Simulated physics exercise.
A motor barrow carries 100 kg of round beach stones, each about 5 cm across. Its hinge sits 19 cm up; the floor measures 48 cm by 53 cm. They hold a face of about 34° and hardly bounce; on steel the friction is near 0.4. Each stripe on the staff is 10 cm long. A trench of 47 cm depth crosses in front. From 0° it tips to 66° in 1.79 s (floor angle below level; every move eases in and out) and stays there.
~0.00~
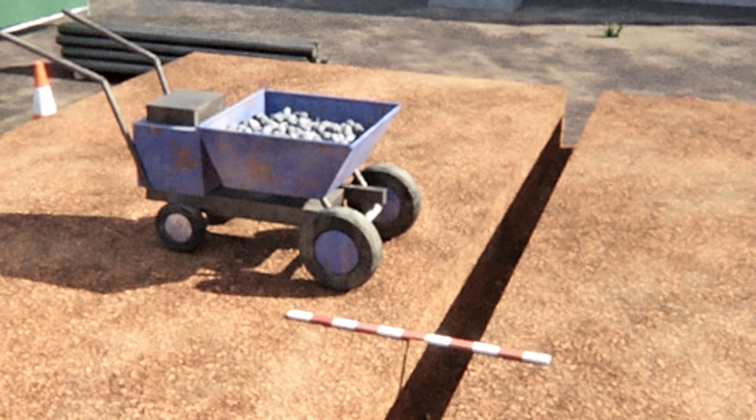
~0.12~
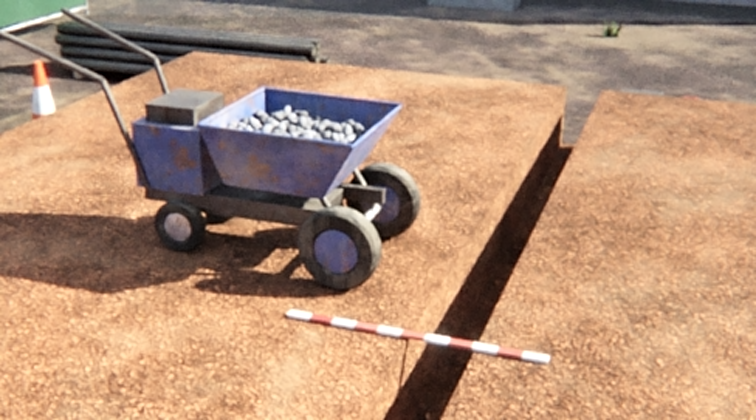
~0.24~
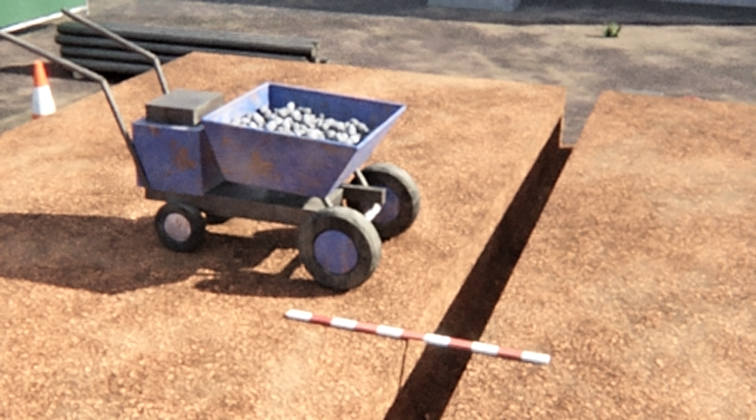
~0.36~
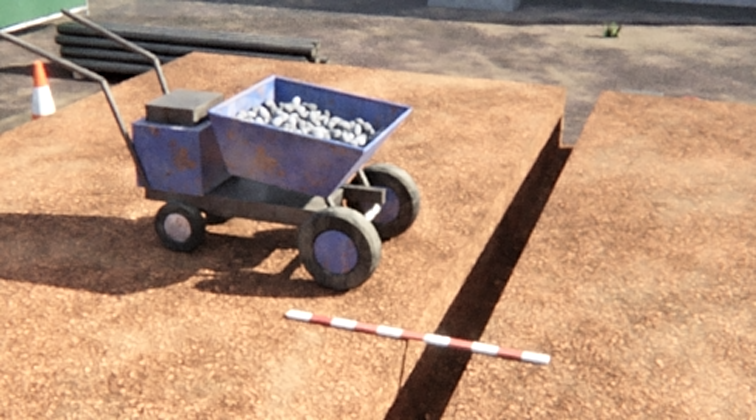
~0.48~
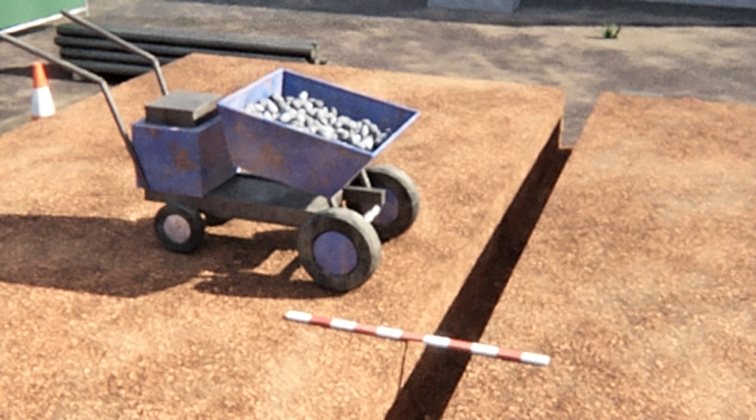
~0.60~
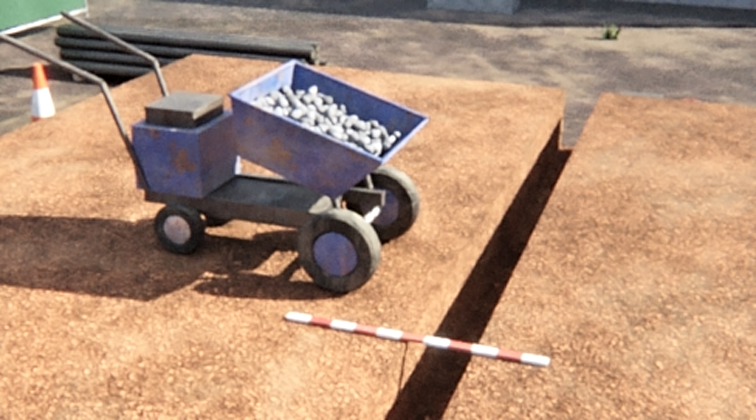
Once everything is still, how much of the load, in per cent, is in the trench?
About 66 per cent.
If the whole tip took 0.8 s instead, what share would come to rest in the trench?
Then about 50 per cent.
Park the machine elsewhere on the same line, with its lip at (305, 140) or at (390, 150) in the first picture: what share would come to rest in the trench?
About 70 and 30 per cent.
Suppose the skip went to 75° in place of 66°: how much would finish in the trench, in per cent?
It would be near 65 per cent.
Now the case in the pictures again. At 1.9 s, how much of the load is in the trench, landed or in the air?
Some 25 per cent.
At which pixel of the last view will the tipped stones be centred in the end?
Their middle is at about (486, 352).
After 1.3 s the floor is at 56°; 100 % in the skip; the foremost stones are at (447, 189).
After 1.9 s the floor is at 66°; 65 % in the skip, 23 % in the trench, 12 % past the trench; the foremost stones are at (560, 284).
After 2.2 s the floor is at 66°; 42 % in the skip, 36 % in the trench, 22 % past the trench; the foremost stones are at (622, 278).
After 4.2 s the floor is at 66°; 12 % in the skip, 66 % in the trench, 22 % past the trench; the foremost stones are at (660, 289).
